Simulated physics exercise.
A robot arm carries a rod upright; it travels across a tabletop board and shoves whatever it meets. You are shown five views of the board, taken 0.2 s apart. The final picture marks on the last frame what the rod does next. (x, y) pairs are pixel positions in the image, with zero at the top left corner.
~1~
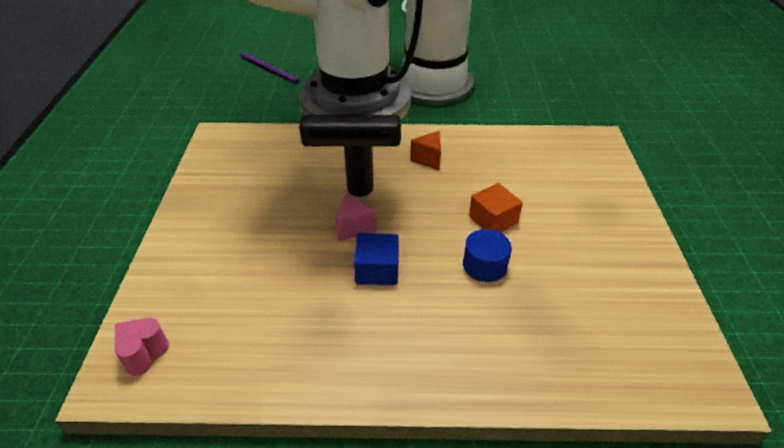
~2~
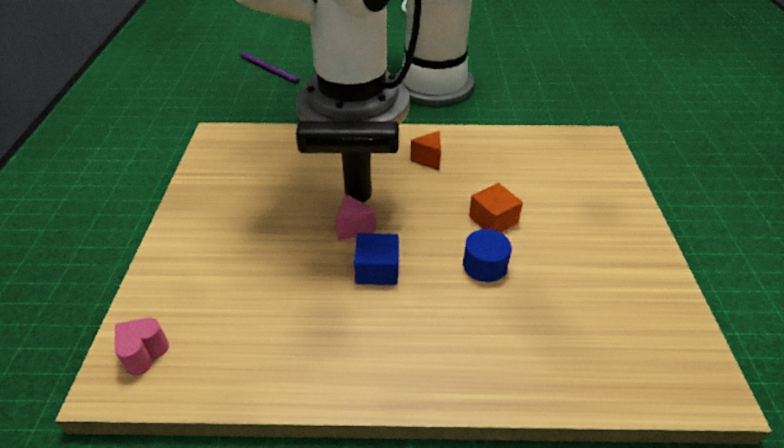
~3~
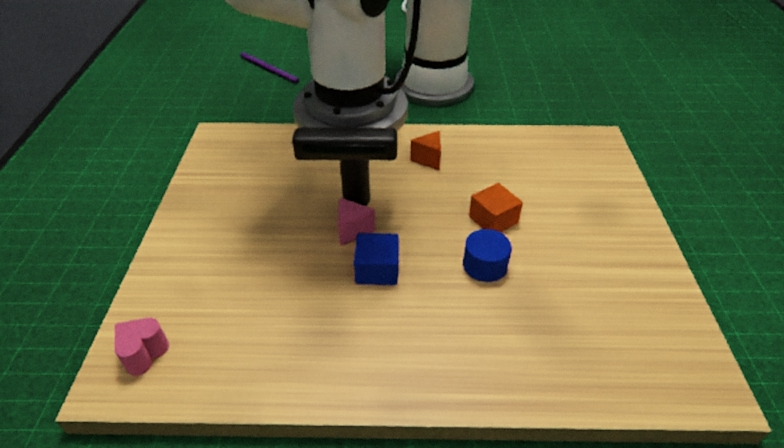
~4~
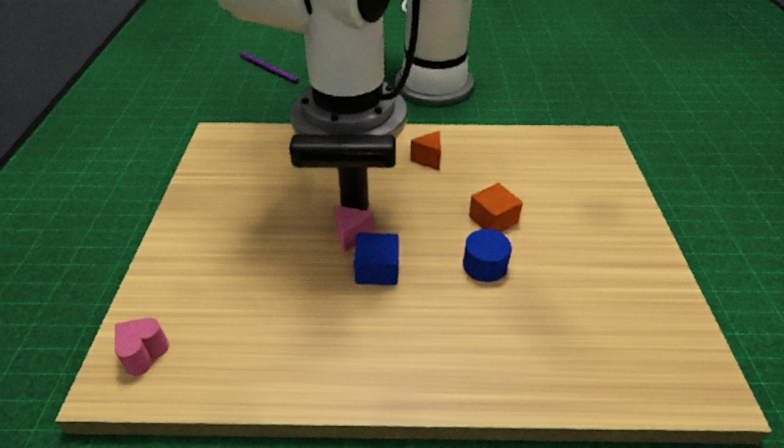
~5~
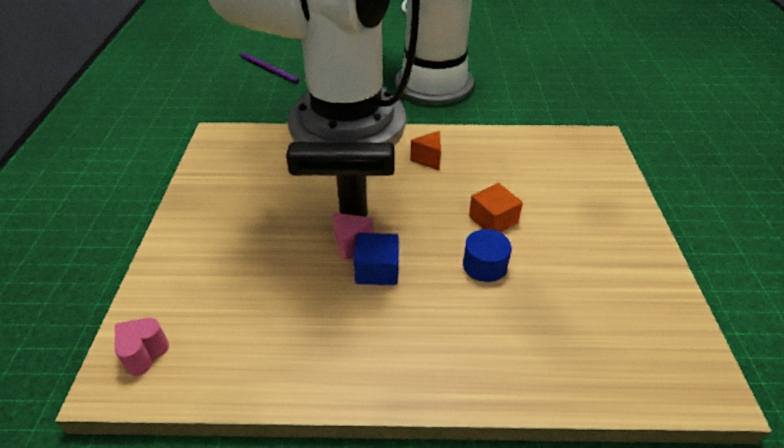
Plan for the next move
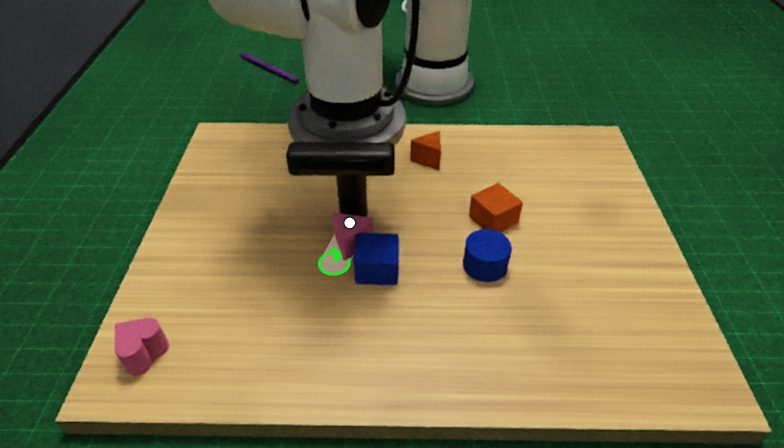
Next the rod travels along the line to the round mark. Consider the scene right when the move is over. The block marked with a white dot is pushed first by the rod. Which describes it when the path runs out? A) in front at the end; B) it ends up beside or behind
A
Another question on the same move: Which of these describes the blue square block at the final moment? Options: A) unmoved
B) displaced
My pick is B.
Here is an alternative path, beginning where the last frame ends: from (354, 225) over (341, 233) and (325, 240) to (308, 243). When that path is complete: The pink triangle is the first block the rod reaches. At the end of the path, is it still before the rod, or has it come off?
The pink triangle won't stay at the front of the rod.
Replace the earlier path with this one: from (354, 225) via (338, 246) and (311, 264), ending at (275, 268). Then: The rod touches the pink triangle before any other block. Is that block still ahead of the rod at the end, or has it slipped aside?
Shed along the way.
The drawn path runs from (354, 225) to (334, 263); the dot is on the pink triangle.
On the path given first. Halfway along, rod (343, 232); pink triangle (341, 243), turned 15° anticlockwise; blue square block (381, 255), turned 25° anticlockwise.
At the end, rod (333, 252); pink triangle (335, 264), turned 35° anticlockwise; blue square block (382, 257), turned 40° anticlockwise.
